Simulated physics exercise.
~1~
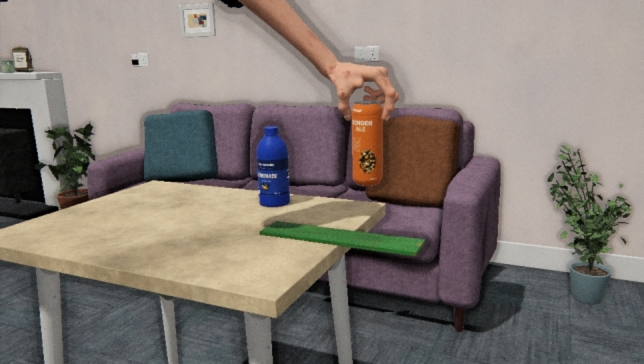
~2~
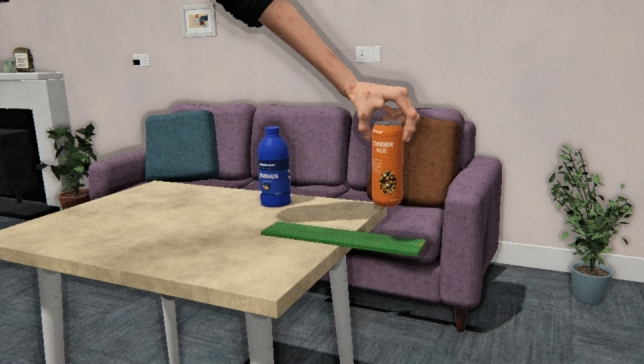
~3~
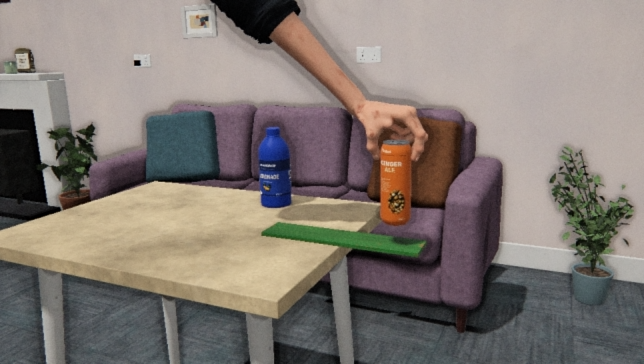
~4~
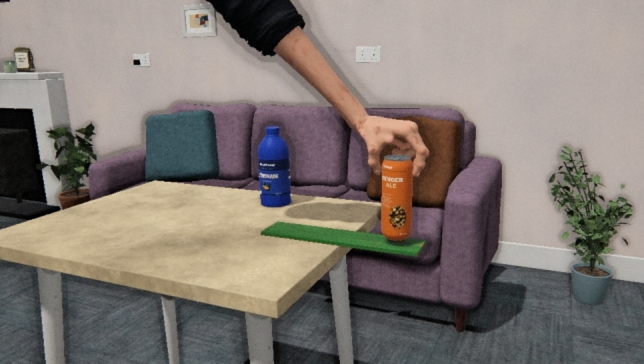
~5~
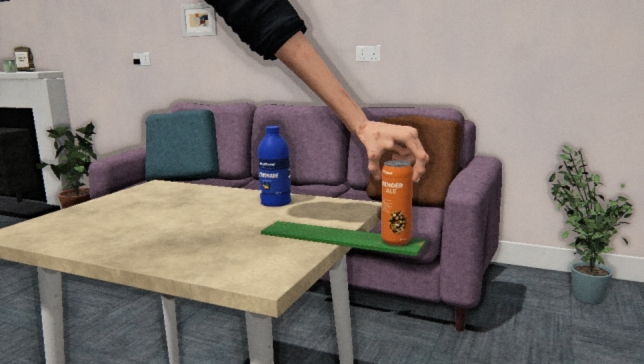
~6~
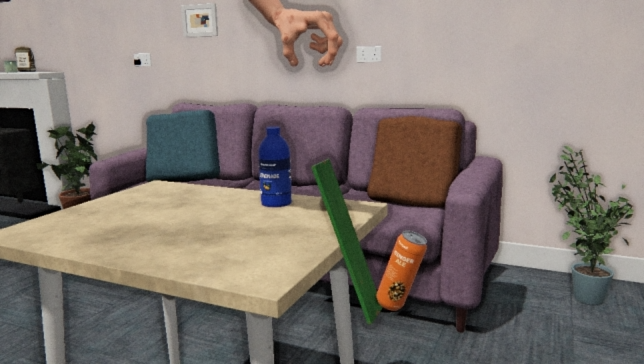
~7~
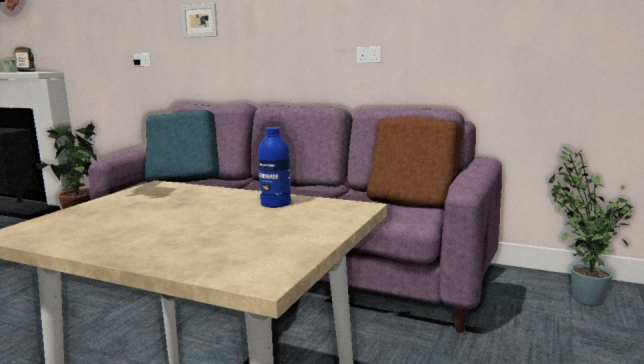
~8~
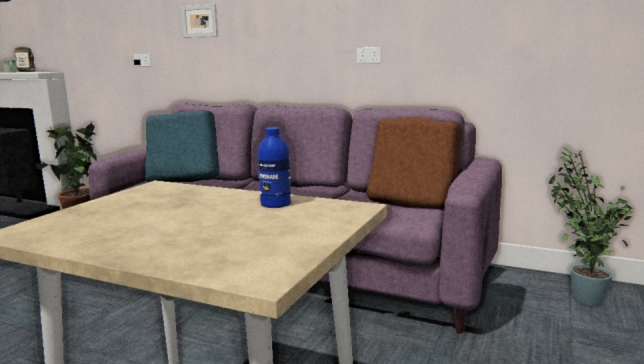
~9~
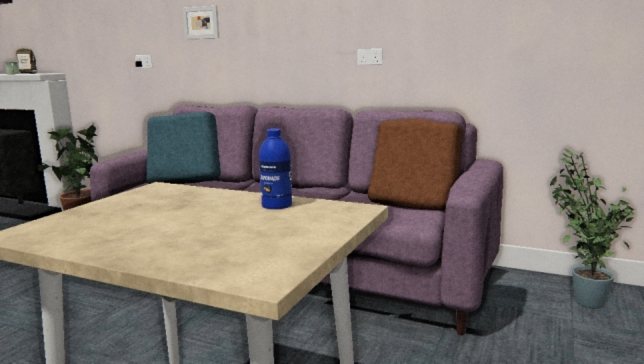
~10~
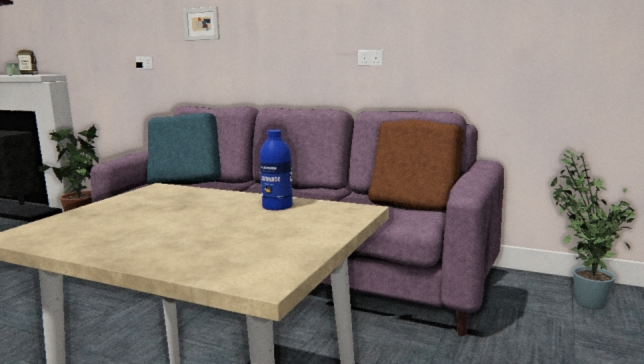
Orange can lowered by a hand onto a green plank overhanging a table, tipping it off the edge, leaving the blue bottle standing.
